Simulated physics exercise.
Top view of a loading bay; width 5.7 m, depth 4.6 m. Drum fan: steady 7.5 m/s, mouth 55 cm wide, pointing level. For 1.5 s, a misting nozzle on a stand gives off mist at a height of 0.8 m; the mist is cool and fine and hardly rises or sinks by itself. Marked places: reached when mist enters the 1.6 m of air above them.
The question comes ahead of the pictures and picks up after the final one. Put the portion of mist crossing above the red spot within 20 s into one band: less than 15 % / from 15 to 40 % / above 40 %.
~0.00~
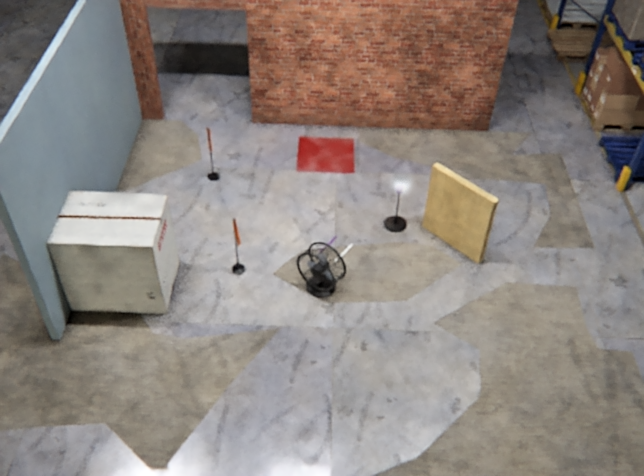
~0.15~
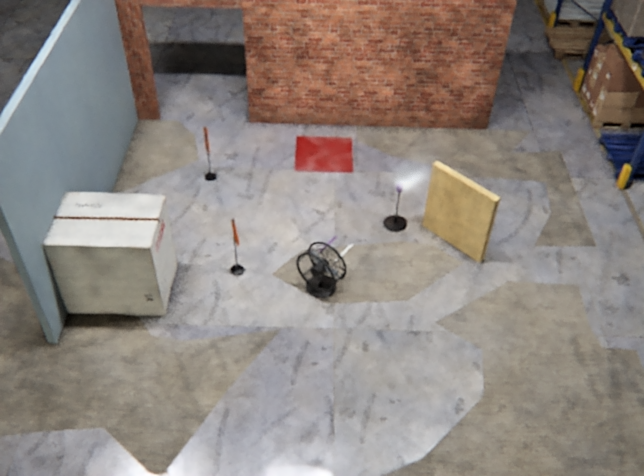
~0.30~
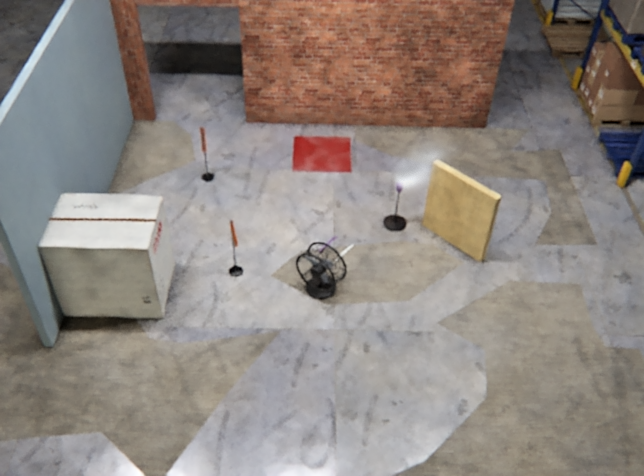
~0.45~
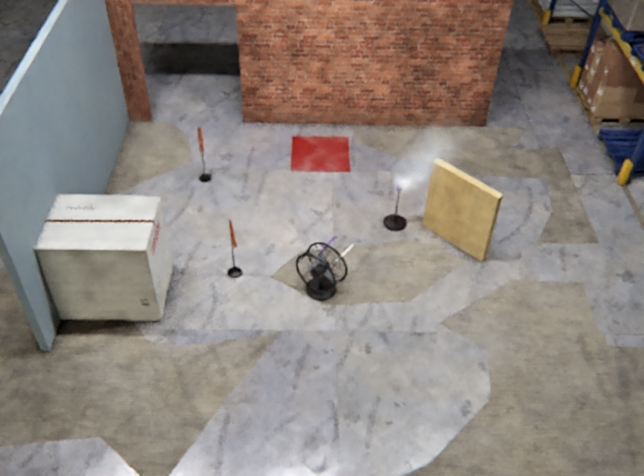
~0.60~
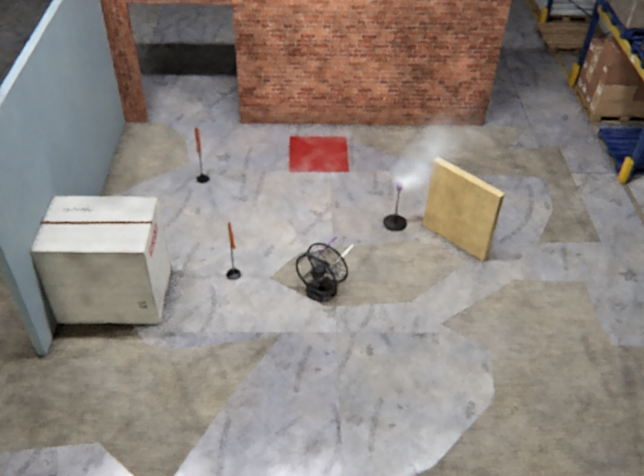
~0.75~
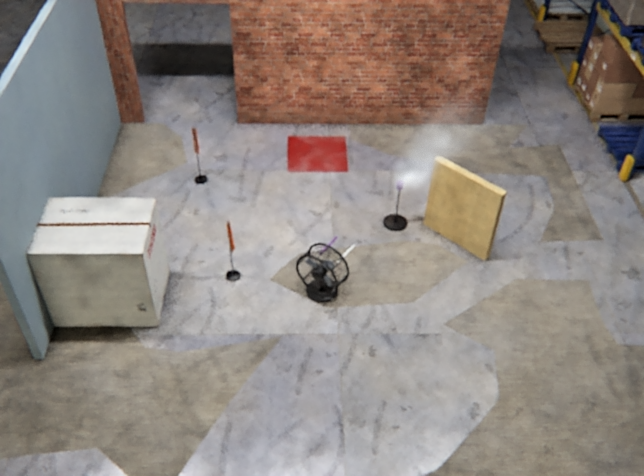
It falls at not even 15 %.
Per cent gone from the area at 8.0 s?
My guess is close to 100 %.
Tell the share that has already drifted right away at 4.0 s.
80 per cent.
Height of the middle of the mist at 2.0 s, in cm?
90 cm.
By 2.0 s, 0 % has passed over the red spot; 25 % has left the area, and the middle of the rest is near (455, 97).
By 4.0 s, 0 % has passed over the red spot; 80 % has left the area, and the middle of the rest is near (448, 40).
By 8.0 s, 0 % has passed over the red spot; 98 % has left the area.
By 20.0 s, 1 % has passed over the red spot; 100 % has left the area.
